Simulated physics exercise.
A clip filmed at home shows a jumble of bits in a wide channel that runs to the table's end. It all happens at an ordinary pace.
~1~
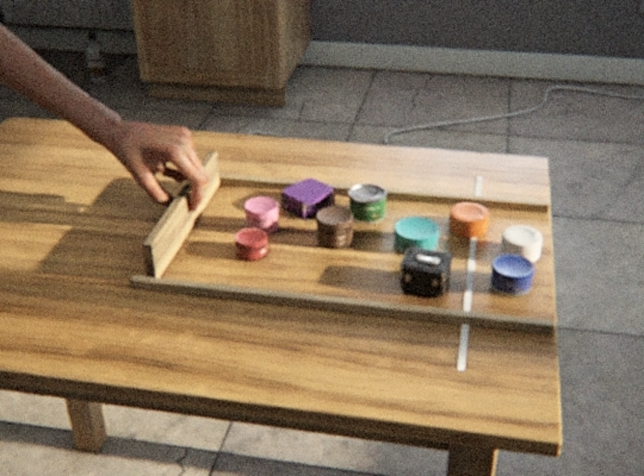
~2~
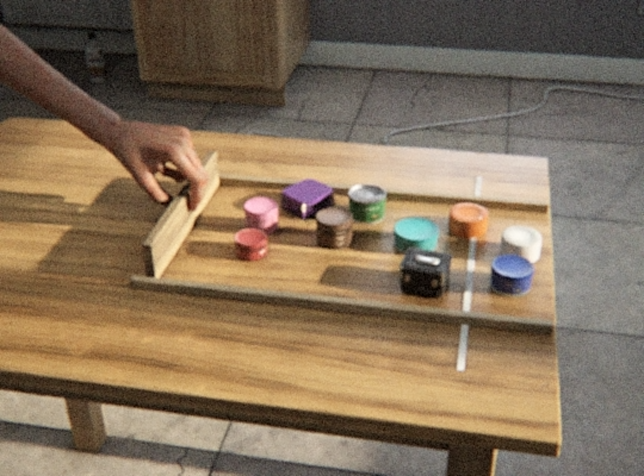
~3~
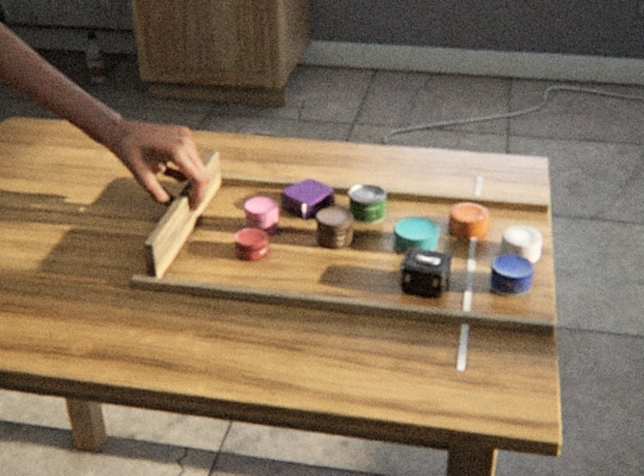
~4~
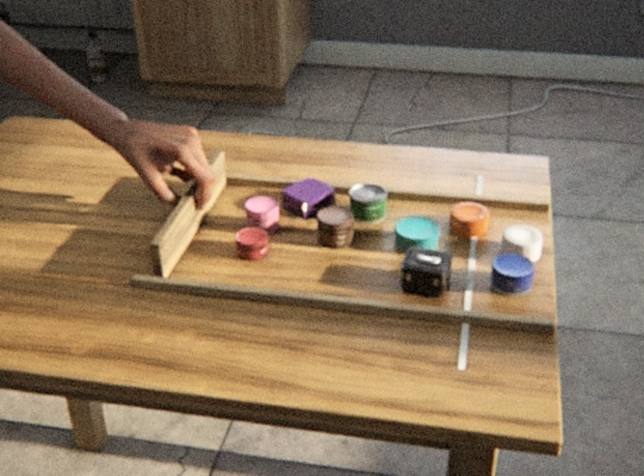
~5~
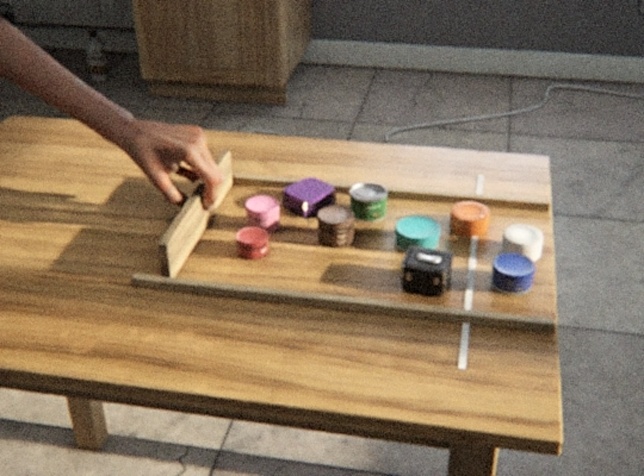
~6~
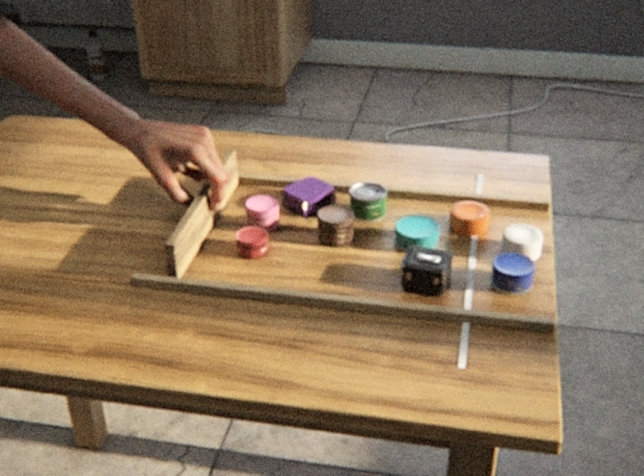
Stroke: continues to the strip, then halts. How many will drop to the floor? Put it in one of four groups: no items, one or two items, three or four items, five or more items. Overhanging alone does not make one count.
Over the end go only a single one or a pair.
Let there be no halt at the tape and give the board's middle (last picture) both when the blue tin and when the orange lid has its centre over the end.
Blue tin: (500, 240); orange lid: (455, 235).
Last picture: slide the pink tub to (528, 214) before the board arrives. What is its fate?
From that start, the object then does not stay.
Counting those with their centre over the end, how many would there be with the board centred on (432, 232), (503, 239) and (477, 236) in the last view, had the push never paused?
0, 5 and 2.
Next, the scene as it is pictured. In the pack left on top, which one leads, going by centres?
The green pot.
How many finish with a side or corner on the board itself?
The count in contact is 5.
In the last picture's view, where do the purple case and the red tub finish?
In the last picture they sit at about (495, 209) and about (487, 271).
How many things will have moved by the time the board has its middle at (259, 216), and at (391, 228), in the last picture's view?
That gives 2 for the first and 8 for the second.
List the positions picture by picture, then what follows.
White lid (521, 245); blue tin (512, 275); orange lid (469, 220); board (185, 211); tape (472, 257), in the first frame.
Blue tin (512, 276); pink tub (261, 217), in the second frame.
Orange lid (468, 221); board (186, 211), in the third frame.
White lid (521, 244); purple case (309, 199), in the fourth frame.
Blue tin (513, 274); turquoise pot (417, 235), in the fifth frame.
White lid (522, 243); blue tin (513, 274); orange lid (469, 219); board (205, 211); tape (473, 255), in the sixth frame.
A little later, none off yet; white lid at rest near (522, 243); blue tin at rest near (513, 274); orange lid at rest near (469, 219).
Next, none off yet; white lid at rest near (522, 243); blue tin at rest near (513, 274); orange lid shifted about its own width near (522, 225).
When it is over, the number that fall off is one or two; down, orange lid and white lid.
